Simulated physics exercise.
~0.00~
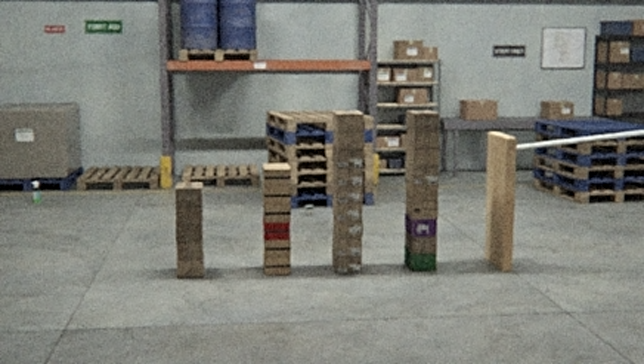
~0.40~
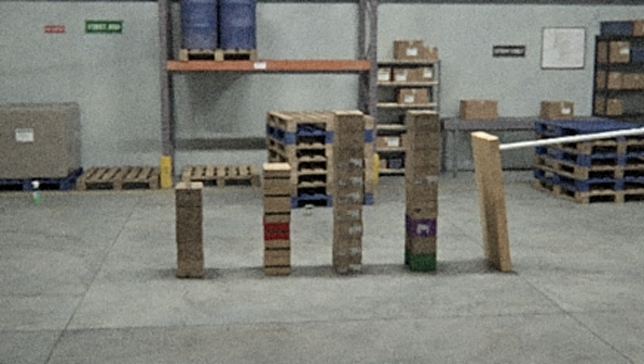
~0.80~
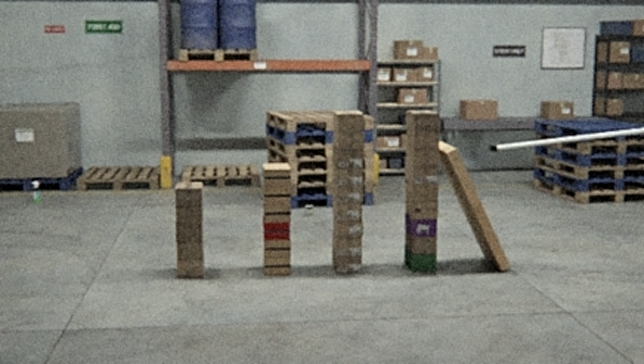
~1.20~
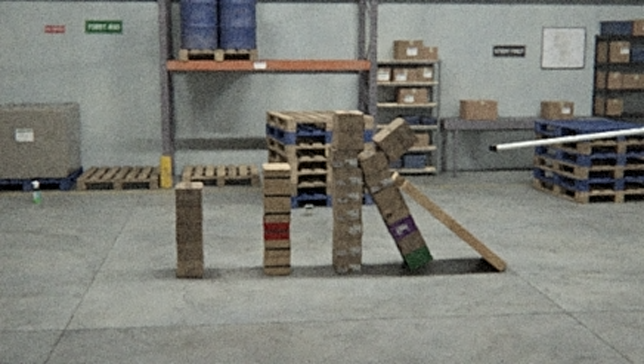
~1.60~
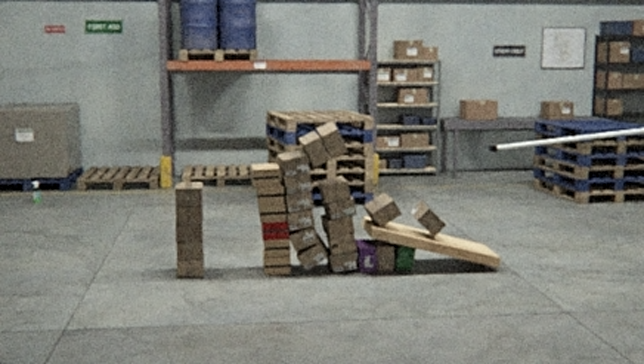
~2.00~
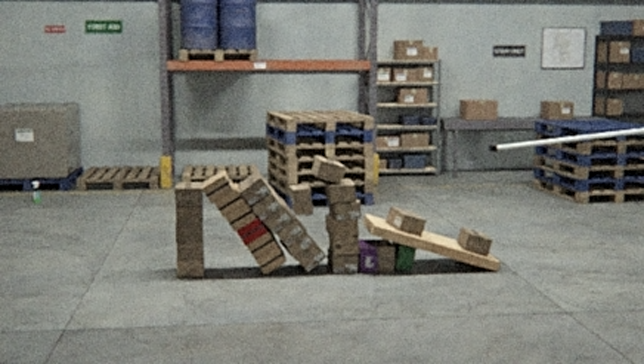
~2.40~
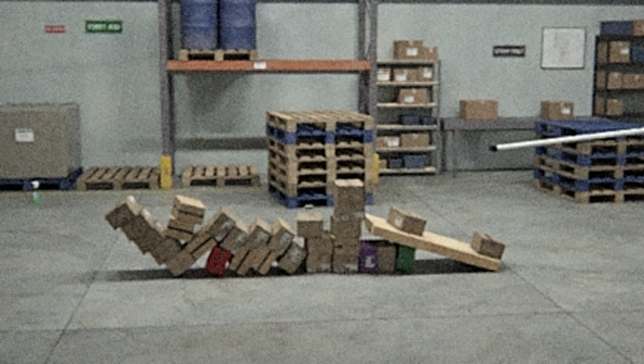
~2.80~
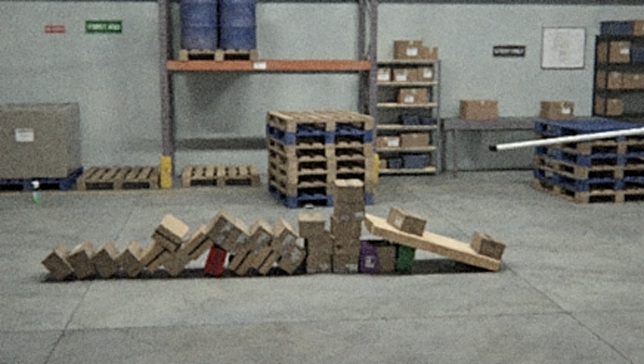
A pale pole pushed the top of an upright wooden board, which toppled left into a row of loose parcel stacks. They knocked one another over in turn, leaving parcels strewn leftward, a short pile still standing, and the board resting at a slant.
